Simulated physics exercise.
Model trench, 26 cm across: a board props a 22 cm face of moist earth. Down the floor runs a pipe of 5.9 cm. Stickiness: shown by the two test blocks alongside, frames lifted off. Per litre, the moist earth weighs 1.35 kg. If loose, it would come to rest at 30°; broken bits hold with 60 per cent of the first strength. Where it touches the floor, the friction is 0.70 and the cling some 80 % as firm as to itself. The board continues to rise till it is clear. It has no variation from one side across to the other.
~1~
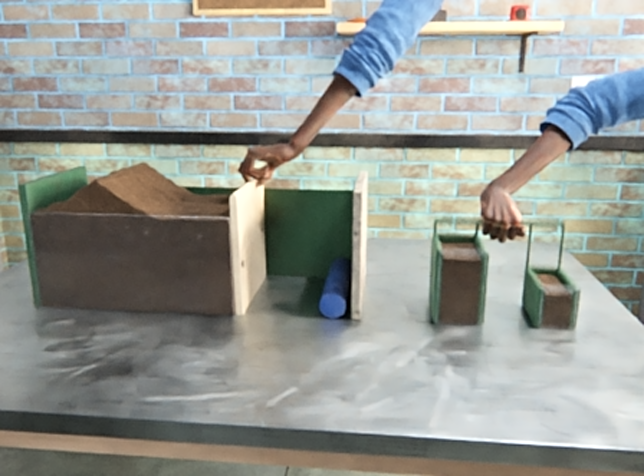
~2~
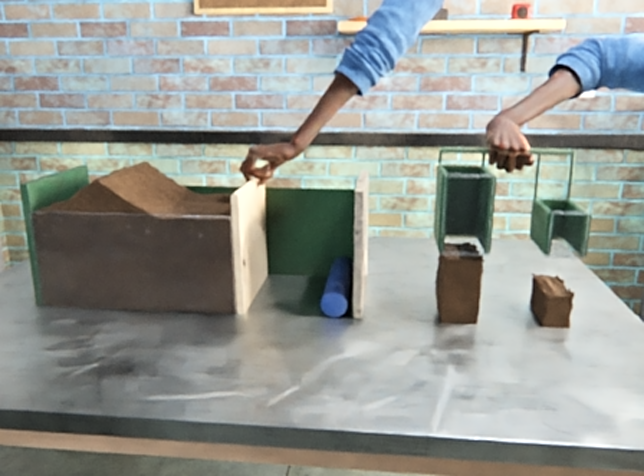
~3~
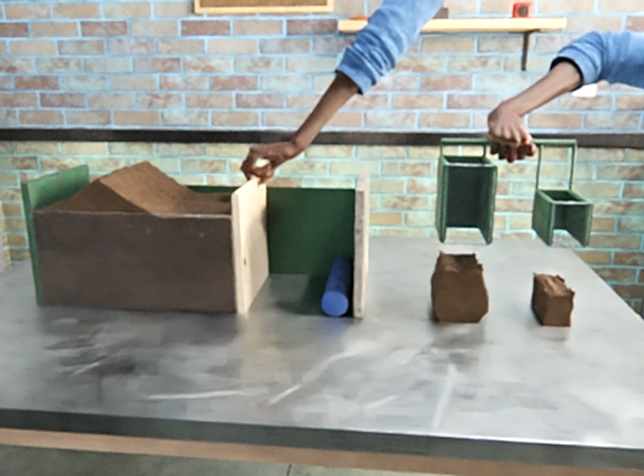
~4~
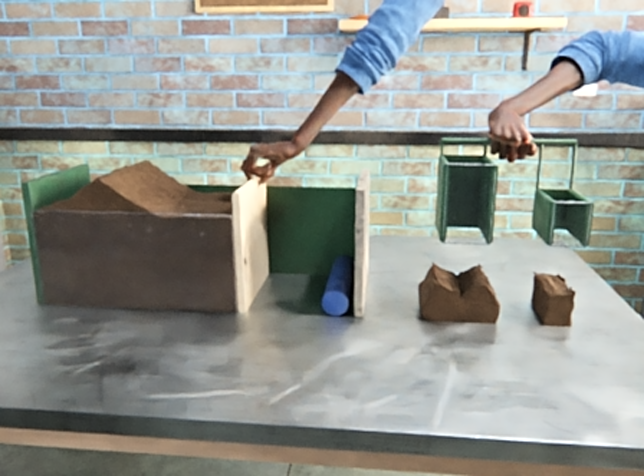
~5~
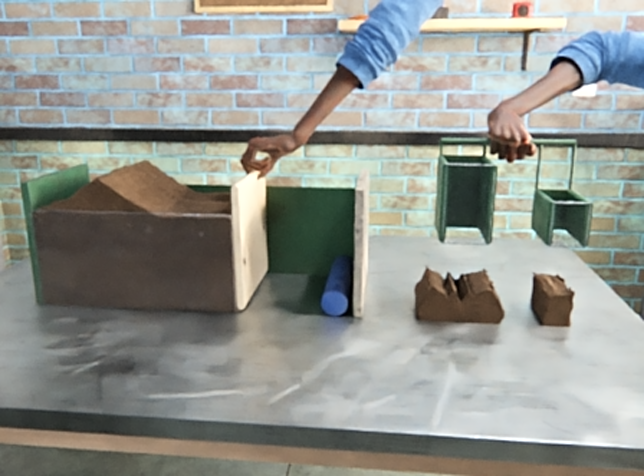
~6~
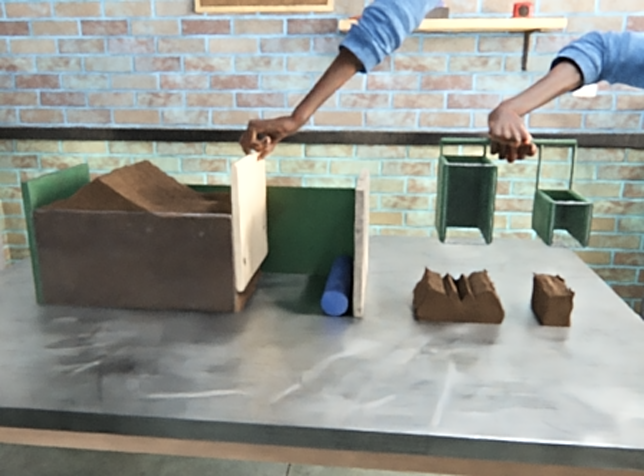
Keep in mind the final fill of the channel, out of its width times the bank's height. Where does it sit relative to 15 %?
It sits higher than 15 %.
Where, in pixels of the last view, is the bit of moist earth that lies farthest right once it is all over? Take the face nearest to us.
Close to pixel (314, 314).
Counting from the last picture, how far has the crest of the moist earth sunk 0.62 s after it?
Measured change: Around 0.0 cm.
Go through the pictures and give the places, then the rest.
Top of the board at (230, 217), not yet moved; top of the moist earth at (93, 183); blocks stand 15 cm, 7.5 cm (left to right), in the first picture.
Top of the board at (232, 216), not yet moved; top of the moist earth at (94, 183); blocks stand 14 cm, 7.5 cm (left to right), in the second picture.
Top of the board at (232, 215), not yet moved; top of the moist earth at (95, 182); blocks stand 12 cm, 7.4 cm (left to right), in the third picture.
Top of the board at (233, 215), not yet moved; top of the moist earth at (96, 181); blocks stand 8.9 cm, 7.4 cm (left to right), in the fourth picture.
Top of the board at (232, 208), moved 1.5 cm; top of the moist earth at (95, 181); blocks stand 8.0 cm, 7.4 cm (left to right), in the fifth picture.
Top of the board at (231, 188), moved 5.8 cm; top of the moist earth at (95, 181); blocks stand 7.9 cm, 7.4 cm (left to right), in the sixth picture.
Then, 0.28 s after the last picture, the face still stands, with nothing on top of the pipe; the channel is 0 % full.
Then, 0.62 s after the last picture, the fallen stuff reaches 10 % of the way across, with nothing on top of the pipe; the channel is 7 % full.
Then, 0.96 s after the last picture, the fallen stuff reaches 51 % of the way across, with nothing on top of the pipe; the channel is 18 % full.
Then, 1.29 s after the last picture, the fallen stuff reaches 66 % of the way across, with nothing on top of the pipe; the channel is 18 % full.
Then, 1.34 s after the last picture, at the end, the fallen stuff reaches 66 % of the way across, with nothing on top of the pipe; the channel is 18 % full.
